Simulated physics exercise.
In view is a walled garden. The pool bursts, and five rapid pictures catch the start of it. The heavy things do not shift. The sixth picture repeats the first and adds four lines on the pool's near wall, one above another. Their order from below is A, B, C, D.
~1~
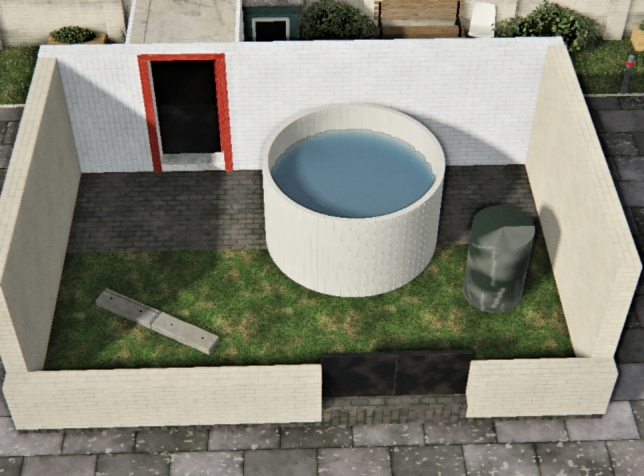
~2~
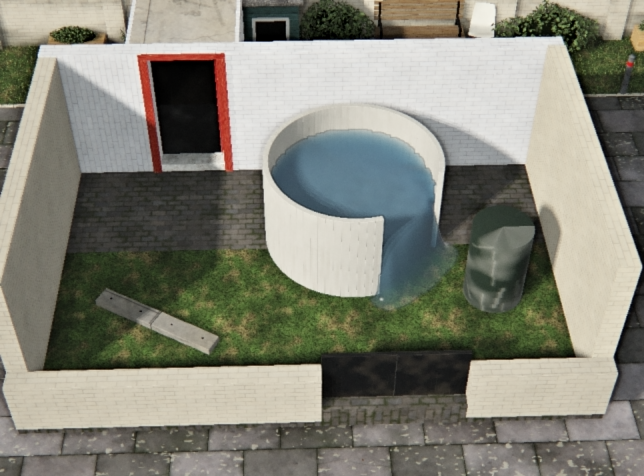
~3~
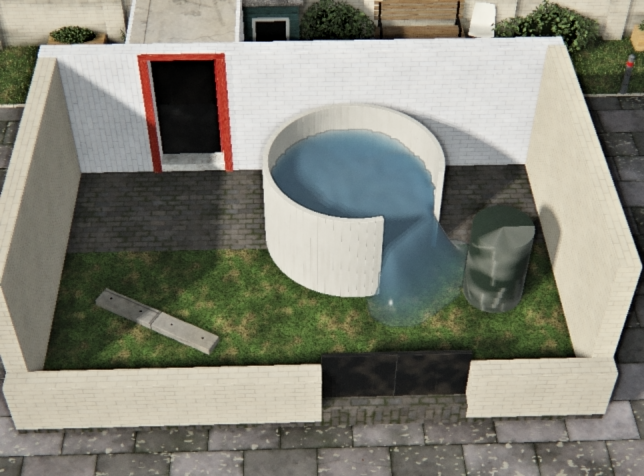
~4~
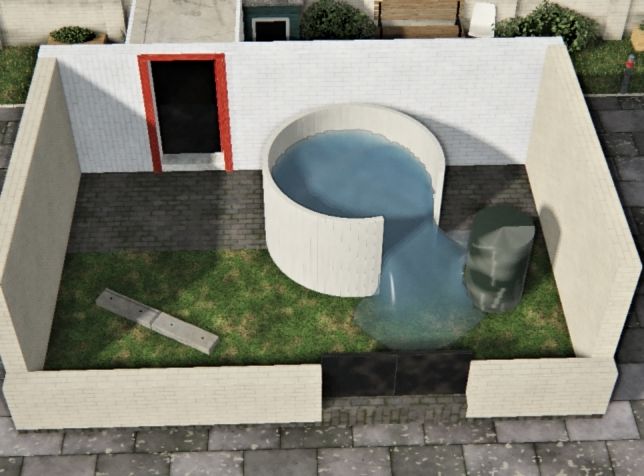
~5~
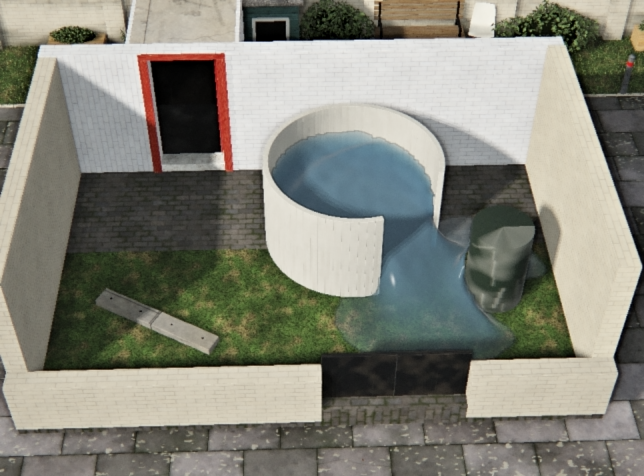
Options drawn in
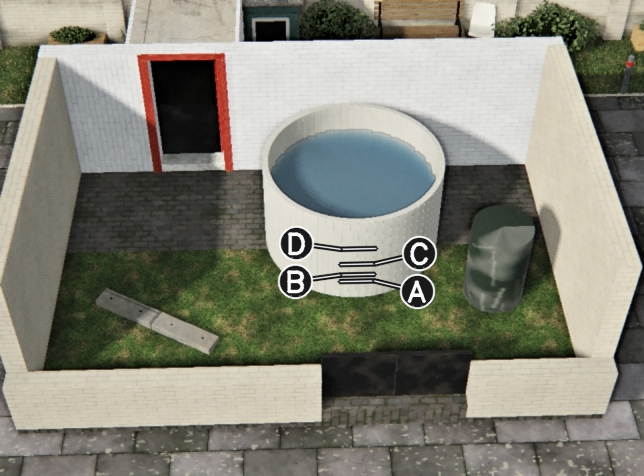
To begin with, a round white pool of still water stands in a walled garden with a red doorway and a shut dark gate. Part of its wall at the front right opens, and water pours out onto the grass, spreading around the dark green object and up to the gate.
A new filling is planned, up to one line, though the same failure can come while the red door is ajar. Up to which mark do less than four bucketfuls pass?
Line D.
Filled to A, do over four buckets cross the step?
No, not at all.
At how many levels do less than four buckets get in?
All of the four.
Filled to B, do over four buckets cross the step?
No.
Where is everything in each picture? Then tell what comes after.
Water in the pool at rest, its middle at (353, 181); foot of the red doorway at (194, 171); shut gate at (396, 360).
Water covers 2 % of the ground and shows as far out as (451, 249).
Water covers 5 % of the ground and shows as far out as (391, 315).
Water covers 9 % of the ground and shows as far out as (465, 325).
Water covers 16 % of the ground and shows as far out as (500, 329).
On the marked copy, A at (357, 281); B at (357, 274); C at (357, 264); D at (358, 248); from the bottom up A, B, C, D.
Choosing A, nothing gets over.
Choosing B, nothing gets over.
Choosing C, nothing gets over.
Choosing D, a splash gets over, under a bucket.
